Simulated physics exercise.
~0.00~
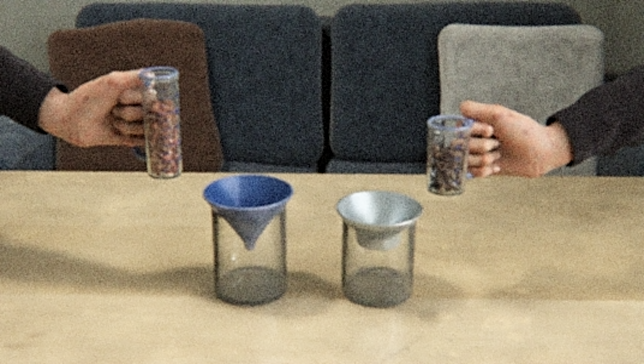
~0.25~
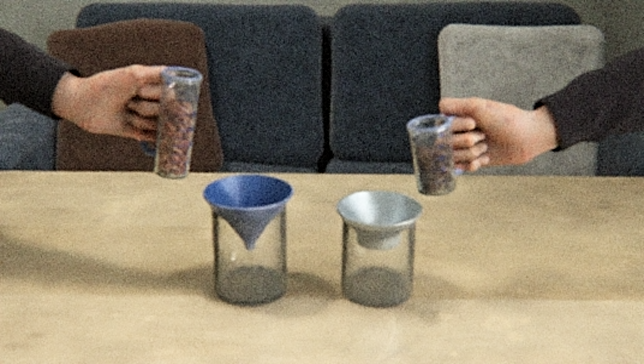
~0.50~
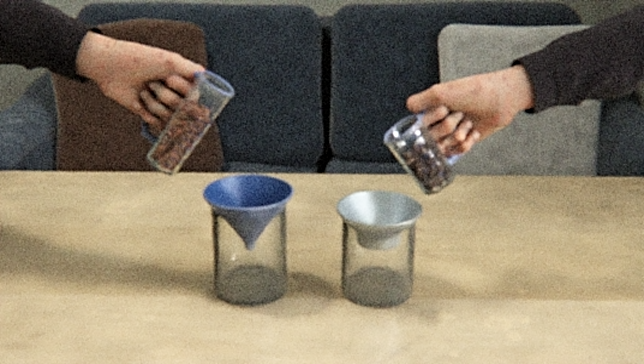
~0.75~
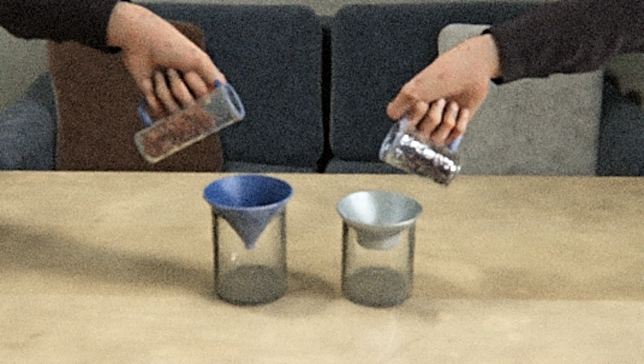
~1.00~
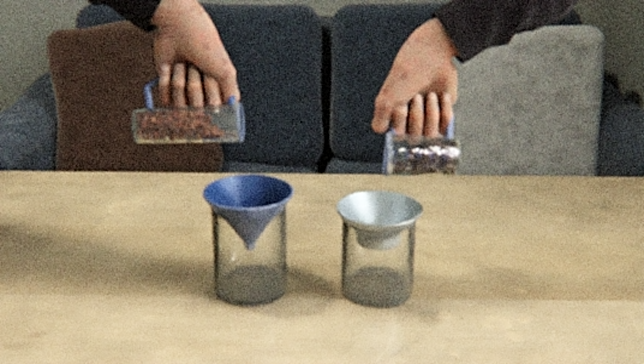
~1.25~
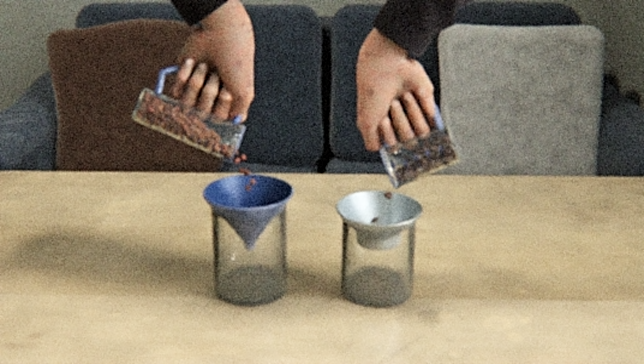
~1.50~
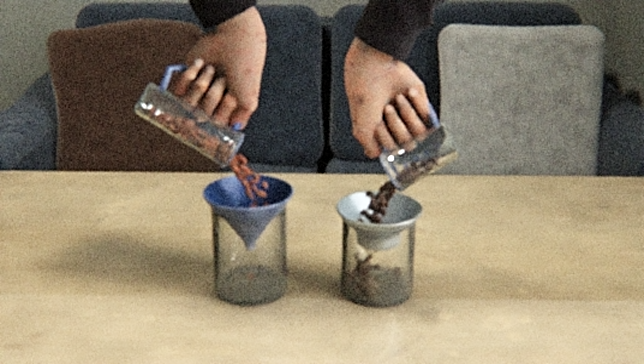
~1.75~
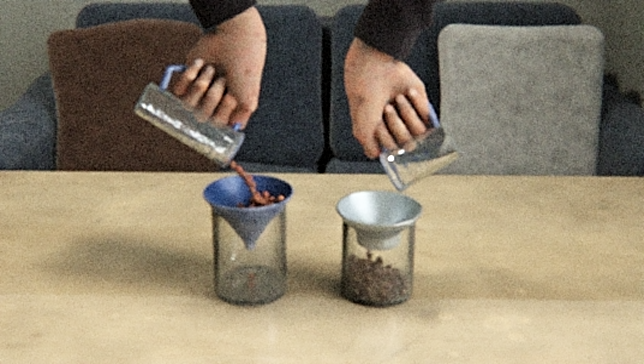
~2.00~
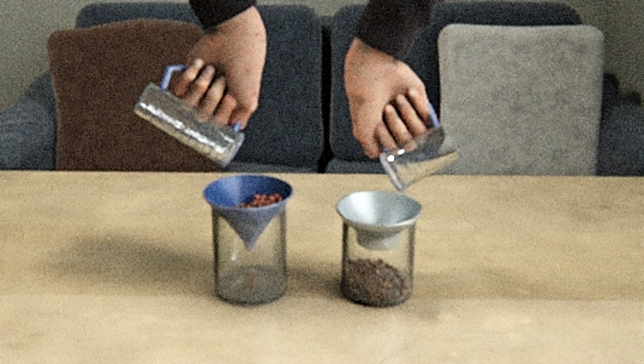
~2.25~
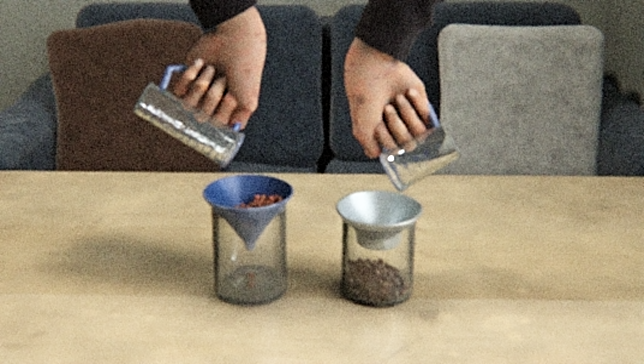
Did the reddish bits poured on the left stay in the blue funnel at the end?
Yes, nearly all of them stayed stuck in the blue funnel, while everything poured on the right went down into its jar.
